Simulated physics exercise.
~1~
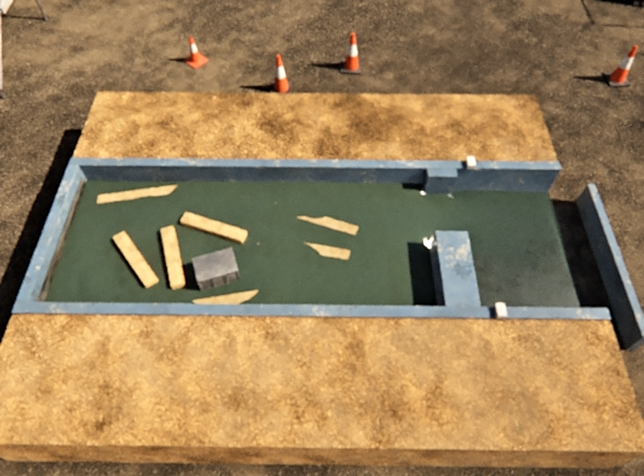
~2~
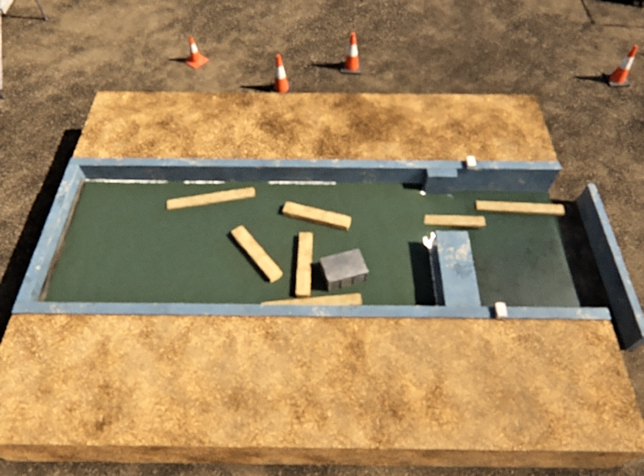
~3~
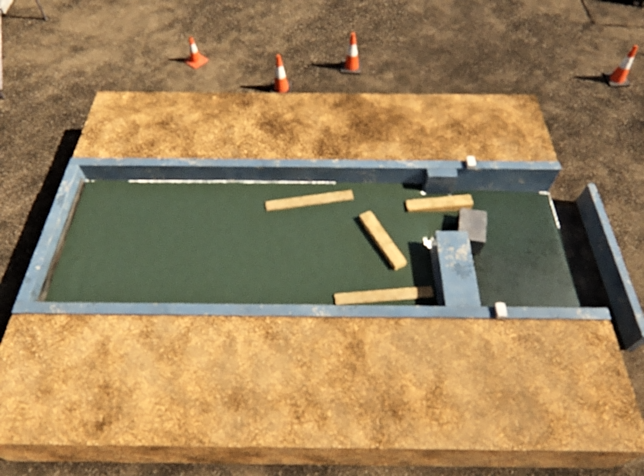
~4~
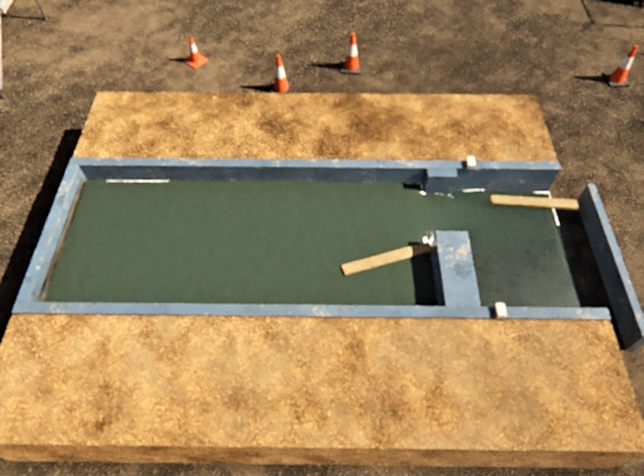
The clip opens on a blue-walled channel of dark green water set between sandy banks, with orange and white cones behind it. Several pale wooden beams and a grey crate float in its left and middle parts. They drift to the right, some beams turning as they go, and the leading ones reach the gap beside the large blue block. The crate then slips into the gap while more beams pass out of sight and others trail behind. At the end, one slanted beam lies just left of the block, and another is at the far right opening, past the white marks.
